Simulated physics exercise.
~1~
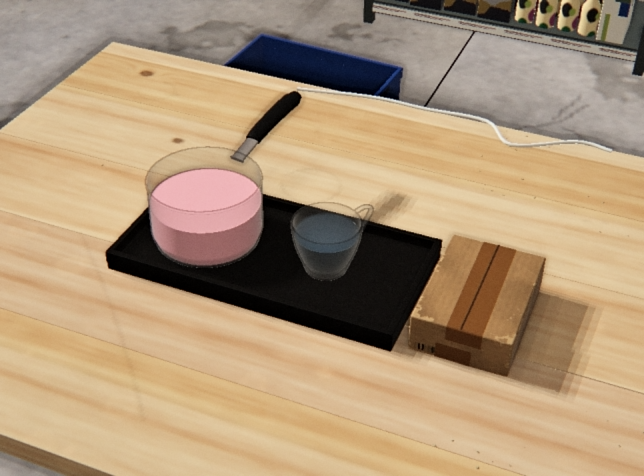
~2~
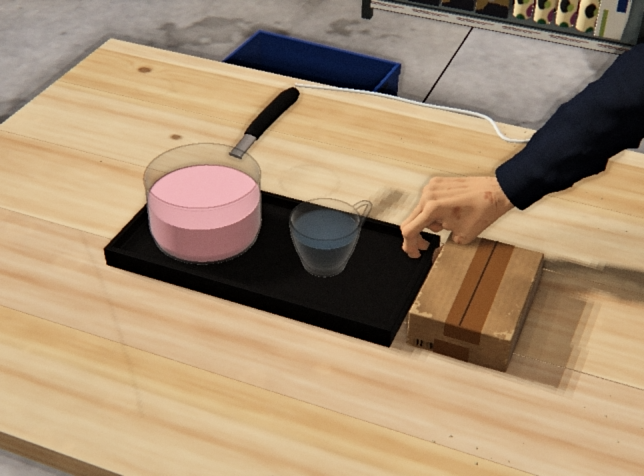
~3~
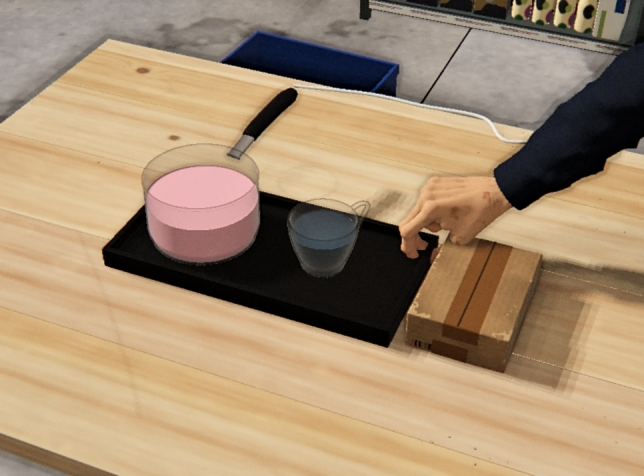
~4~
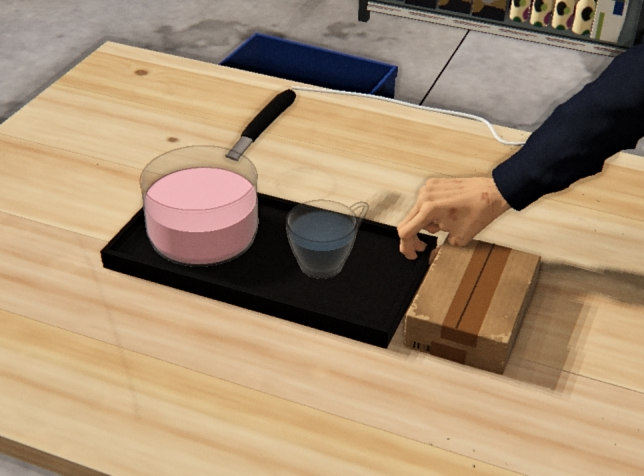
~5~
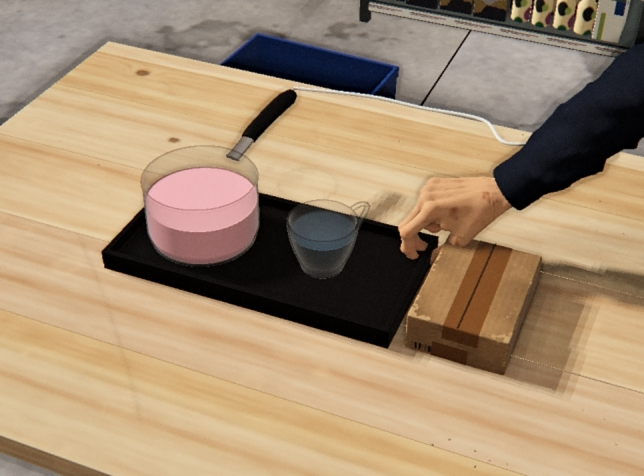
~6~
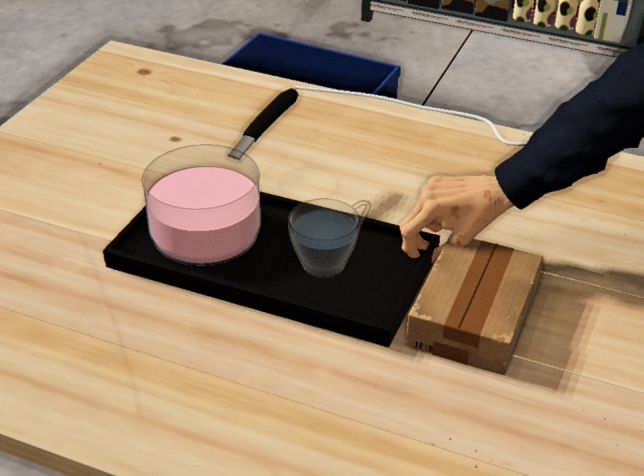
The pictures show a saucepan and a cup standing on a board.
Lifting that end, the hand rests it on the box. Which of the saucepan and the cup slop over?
One by one: Saucepan: Does not run over; cup: Does not run over.
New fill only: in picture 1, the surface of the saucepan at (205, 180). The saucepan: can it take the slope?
I'd bet it brims over.
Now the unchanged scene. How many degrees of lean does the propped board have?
I'd say it's sitting at around 9°.
Shortly, the board slopes by about 5°; saucepan, none is lost; cup, none is lost.
Then, the board slopes by about 10°; saucepan, none is lost; cup, none is lost.
At the finish, the board slopes by about 9°, resting on the box; saucepan, none is lost; cup, none is lost.
